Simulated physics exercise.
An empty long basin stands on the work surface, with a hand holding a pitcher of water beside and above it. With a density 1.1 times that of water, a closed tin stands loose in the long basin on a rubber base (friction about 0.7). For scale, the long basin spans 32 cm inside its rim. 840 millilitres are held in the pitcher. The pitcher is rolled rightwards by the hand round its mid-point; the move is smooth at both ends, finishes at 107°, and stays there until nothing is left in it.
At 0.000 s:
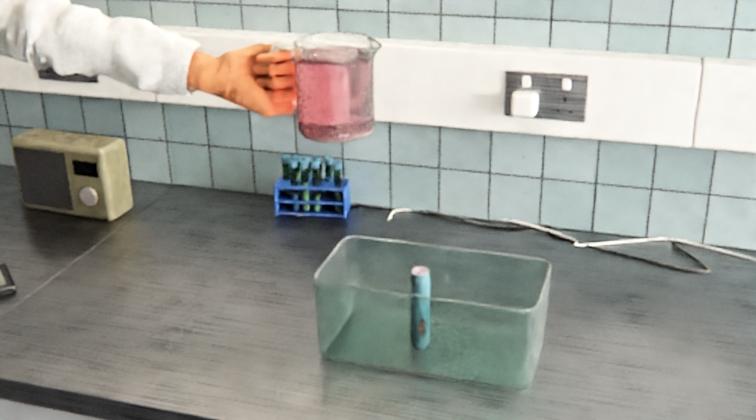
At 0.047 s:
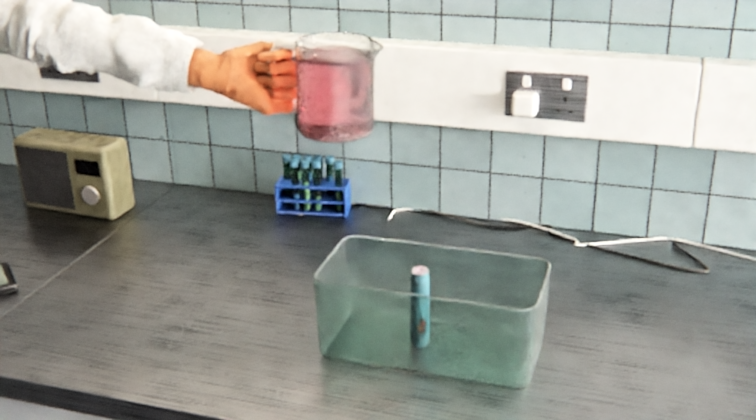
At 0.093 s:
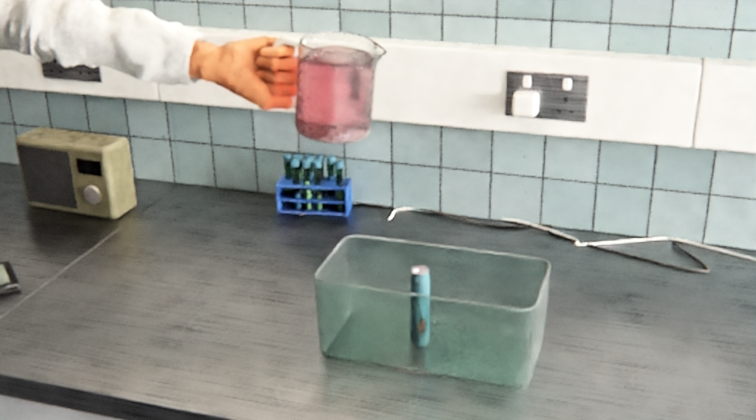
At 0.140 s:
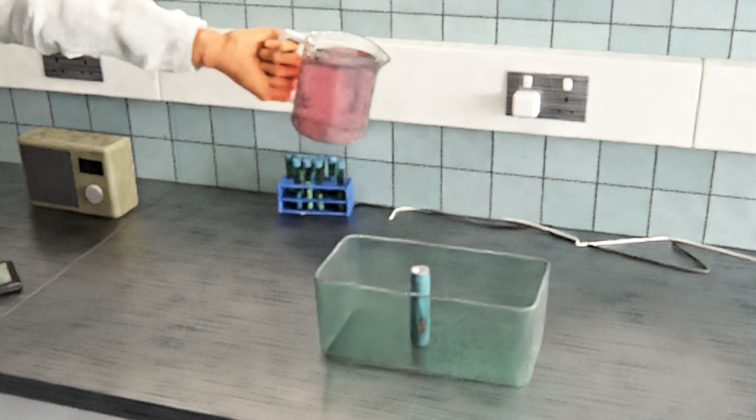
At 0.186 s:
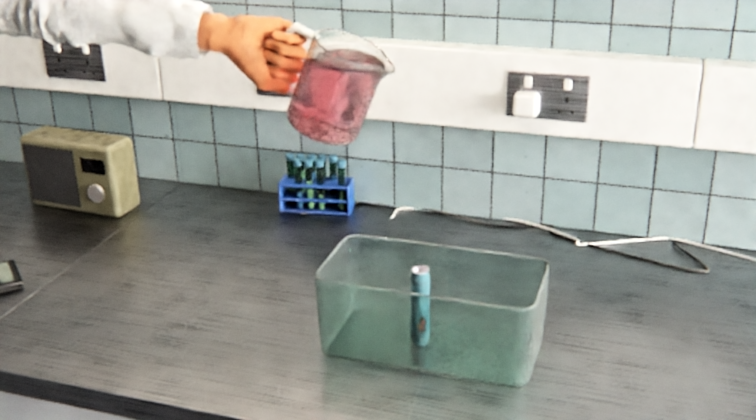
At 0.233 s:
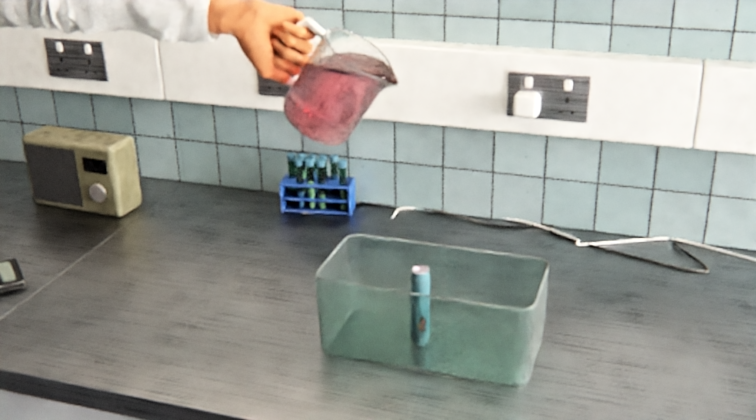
Pink liquid in a clear pitcher tilting smoothly rightwards in a hand, above a glass basin holding a small upright blue-green tin.
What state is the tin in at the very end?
The tin is upright.
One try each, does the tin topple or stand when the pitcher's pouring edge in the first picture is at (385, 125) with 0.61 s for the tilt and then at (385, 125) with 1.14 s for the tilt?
Trial 1 - tin tips; trial 2 - tin tips.
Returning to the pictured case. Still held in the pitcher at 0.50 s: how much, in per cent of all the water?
About 58 per cent.
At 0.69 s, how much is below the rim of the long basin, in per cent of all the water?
48 %, more or less.
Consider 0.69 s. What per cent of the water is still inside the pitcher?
Around 16 in a hundred is still there.
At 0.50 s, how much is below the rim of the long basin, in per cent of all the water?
Around 4%.
Then, 0.50 s in, the tilt is 98° and 59 per cent is still to pour; the tin stands where it began.
Then, 0.69 s in, the tilt is 107° and 16 per cent is still to pour; the tin stands where it began.
Then, 0.89 s in, the tilt is 107° and 3 per cent is still to pour; the tin stands where it began.
Then, 1.11 s in, the tilt is 107° and 0 per cent is still to pour; the tin stands where it began.
Finally, the tin stands where it began.
